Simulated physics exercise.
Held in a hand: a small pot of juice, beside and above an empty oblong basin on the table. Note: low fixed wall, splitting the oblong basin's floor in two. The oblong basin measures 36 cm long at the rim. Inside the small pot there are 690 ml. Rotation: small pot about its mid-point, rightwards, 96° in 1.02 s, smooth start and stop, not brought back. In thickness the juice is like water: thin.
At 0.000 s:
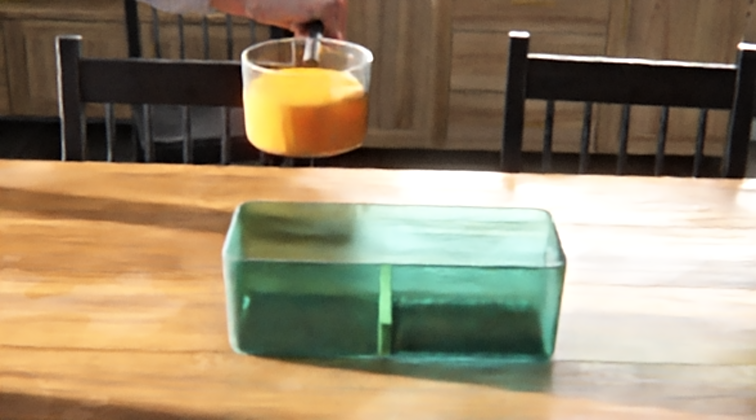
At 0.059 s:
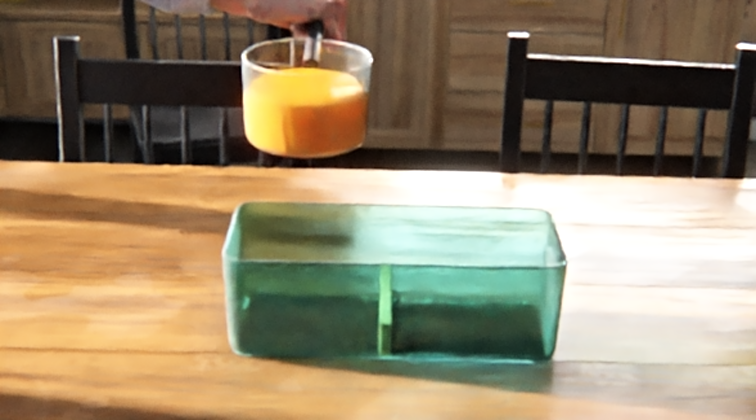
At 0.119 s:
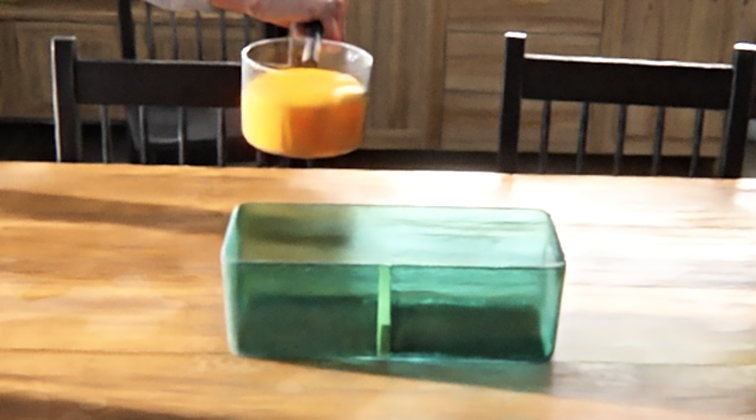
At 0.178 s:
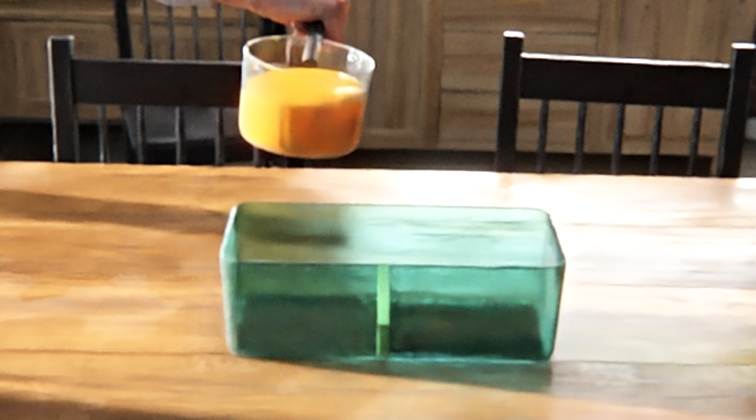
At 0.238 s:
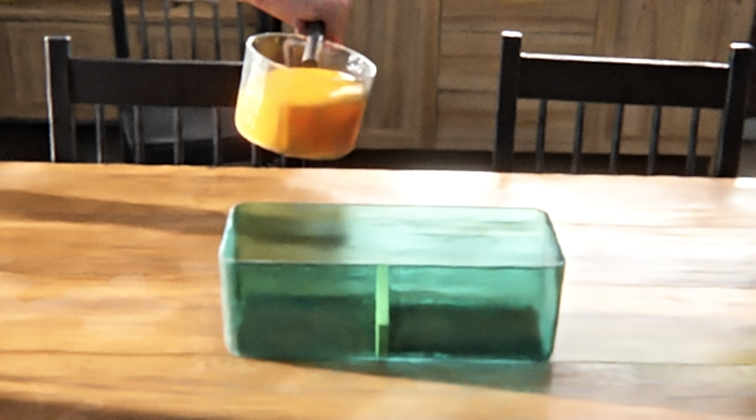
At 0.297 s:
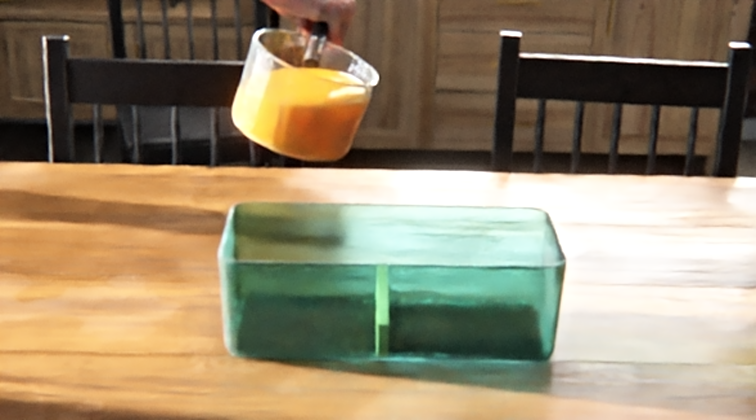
Clear pot of orange juice tilting gradually to the right in a hand above an empty, divided green basin on a table.
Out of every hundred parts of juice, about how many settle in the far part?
About 91 out of 100.
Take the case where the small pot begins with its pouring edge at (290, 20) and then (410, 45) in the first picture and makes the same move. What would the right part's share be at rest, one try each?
15 and 95 %.
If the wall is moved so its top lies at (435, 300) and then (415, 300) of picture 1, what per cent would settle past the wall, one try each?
Result: 40 per cent, then 75 per cent.
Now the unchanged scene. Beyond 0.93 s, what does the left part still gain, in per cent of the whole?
Change: Approx. 7 %.
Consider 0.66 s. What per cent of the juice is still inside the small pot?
74 %.
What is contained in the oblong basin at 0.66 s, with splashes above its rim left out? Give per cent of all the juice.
I reckon close to 3 percent of it.
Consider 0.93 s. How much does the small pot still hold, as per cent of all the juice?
I reckon near 24 per cent still sits there.
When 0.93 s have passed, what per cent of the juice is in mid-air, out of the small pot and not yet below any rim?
Estimate: About 18 in a hundred.
Then, 0.66 s in, the tilt is 70° and 73 per cent is still to pour, 0 is left of the wall and 3 right of it.
Then, 0.93 s in, the tilt is 94° and 23 per cent is still to pour, 1 is left of the wall and 57 right of it.
Then, 1.21 s in, the tilt is 96° and 5 per cent is still to pour, 6 is left of the wall and 84 right of it.
Then, 1.52 s in, the tilt is 96° and 1 per cent is still to pour, 6 is left of the wall and 91 right of it.
Finally, 8 per cent lies left of the wall, 91 right of it and 1 outside.
